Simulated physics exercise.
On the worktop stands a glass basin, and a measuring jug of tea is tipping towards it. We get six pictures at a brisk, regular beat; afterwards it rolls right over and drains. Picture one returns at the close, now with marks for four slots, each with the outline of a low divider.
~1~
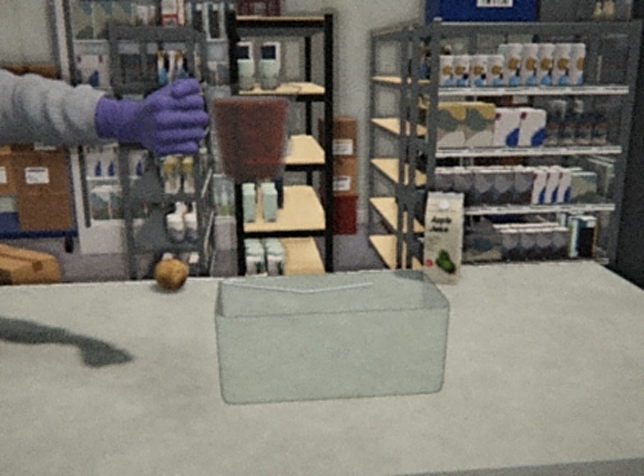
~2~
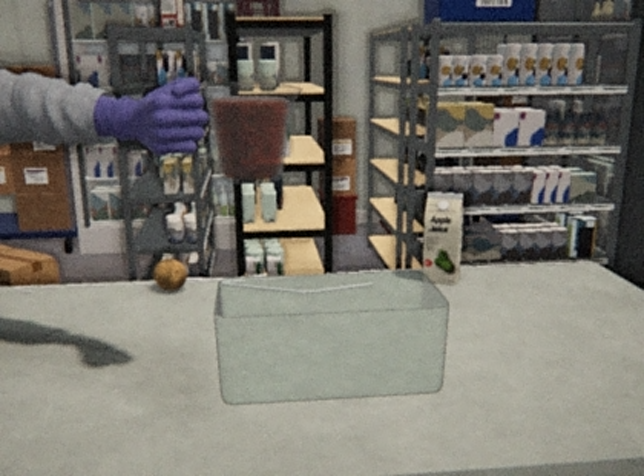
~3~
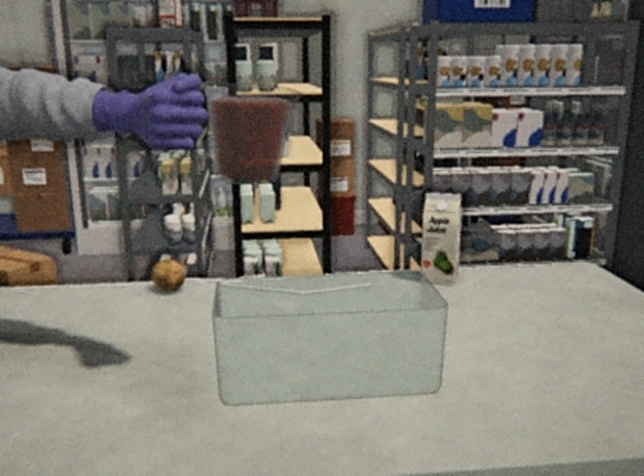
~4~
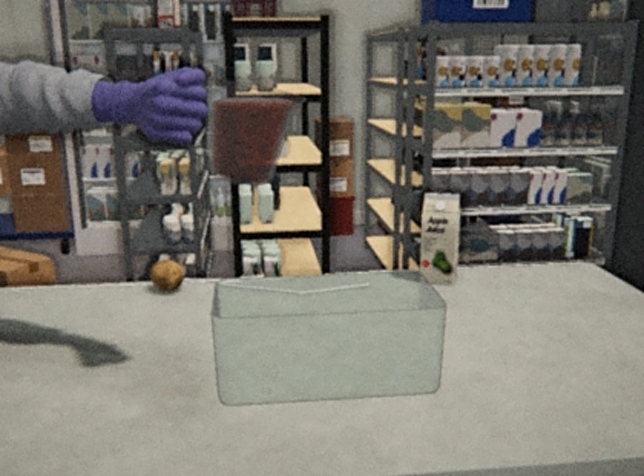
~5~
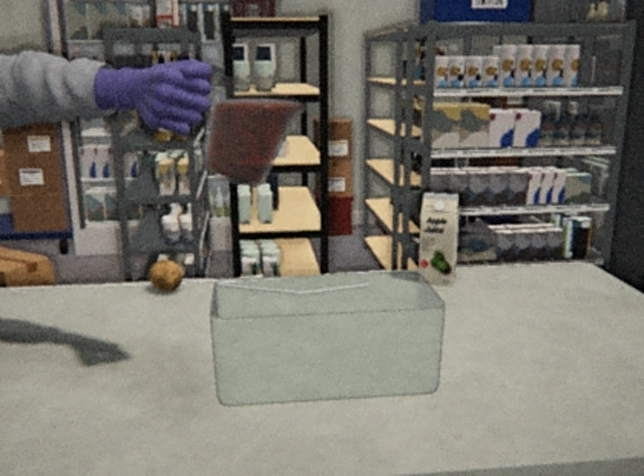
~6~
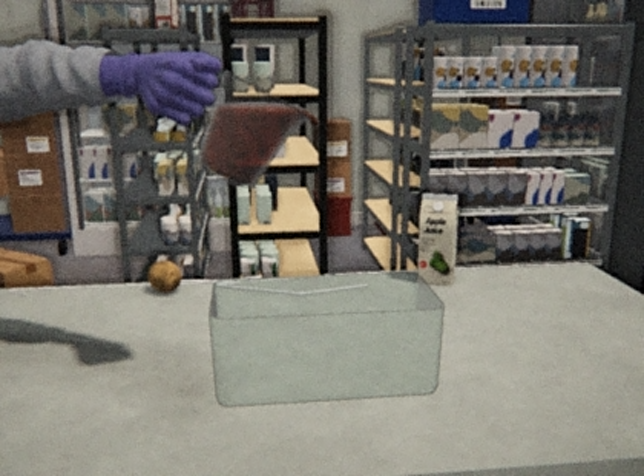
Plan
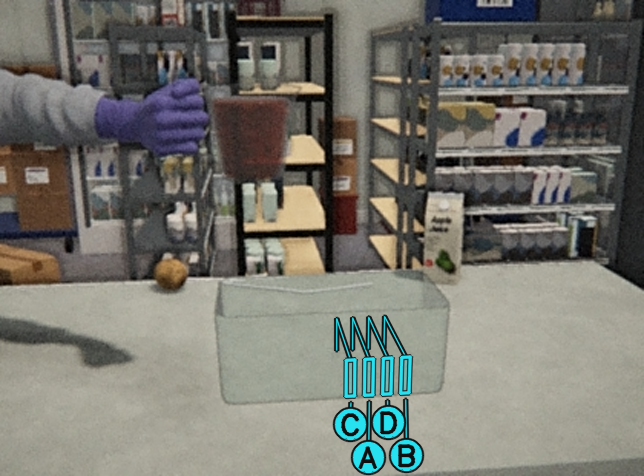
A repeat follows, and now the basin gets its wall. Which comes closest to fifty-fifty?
The answer is place D.
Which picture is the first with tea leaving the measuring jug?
In picture 6.
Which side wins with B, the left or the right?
The left one.
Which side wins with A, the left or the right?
More ends on the right.
On the marked copy, A at (369, 401); B at (405, 399); C at (350, 402); D at (387, 400).
If A is chosen, about 15 % ends left of the wall and 83 % right of it.
If B is chosen, about 88 % ends left of the wall and 9 % right of it; 4 % is lost outside.
If C is chosen, about 4 % ends left of the wall and 94 % right of it.
If D is chosen, about 48 % ends left of the wall and 50 % right of it.
